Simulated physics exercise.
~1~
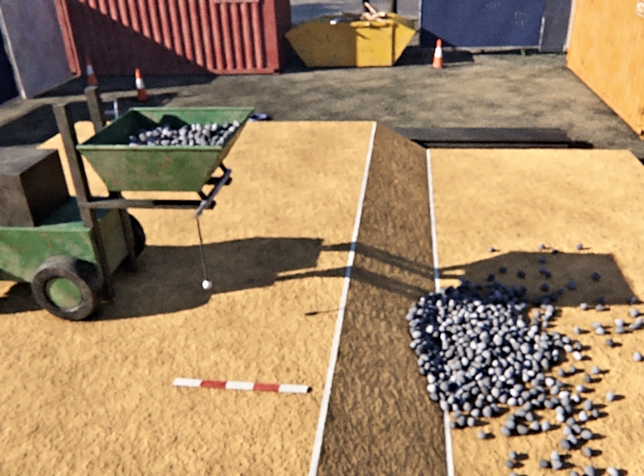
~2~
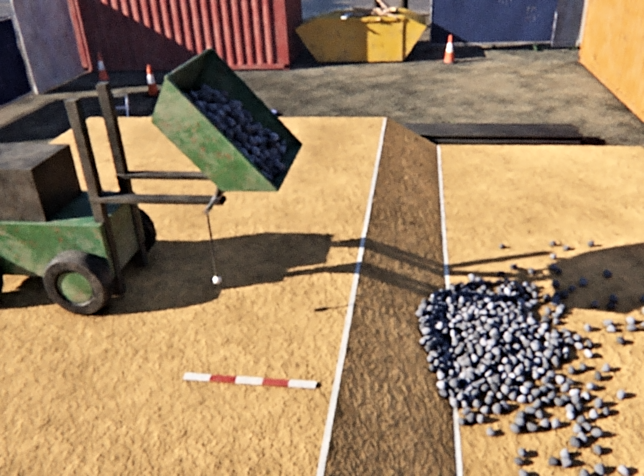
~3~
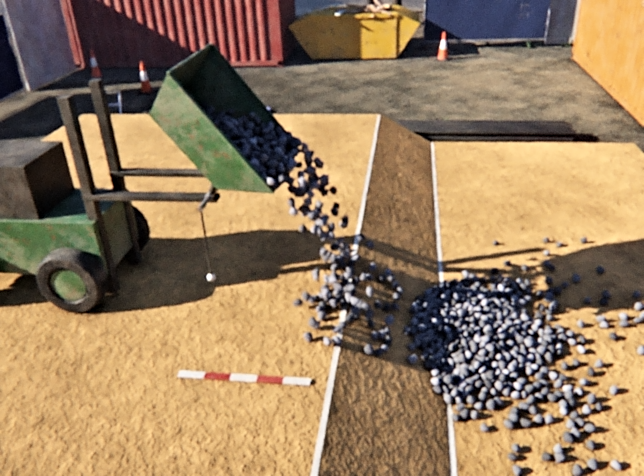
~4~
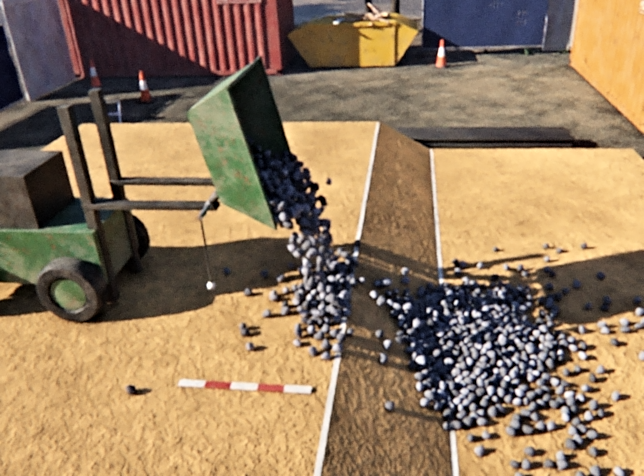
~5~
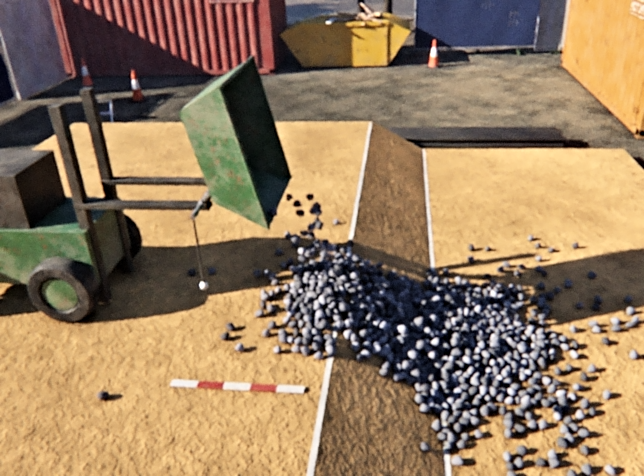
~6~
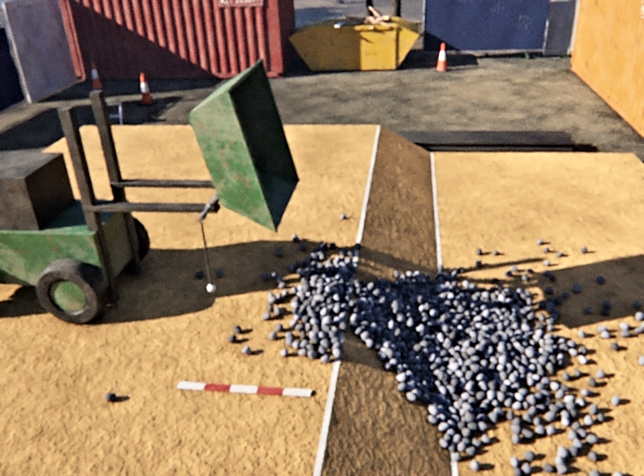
A green forklift tipped its skip of smooth grey stones in two stages, spilling them onto the sand and across the brown slope until it was empty. They ended in one long heap joined to the older pile on the right.
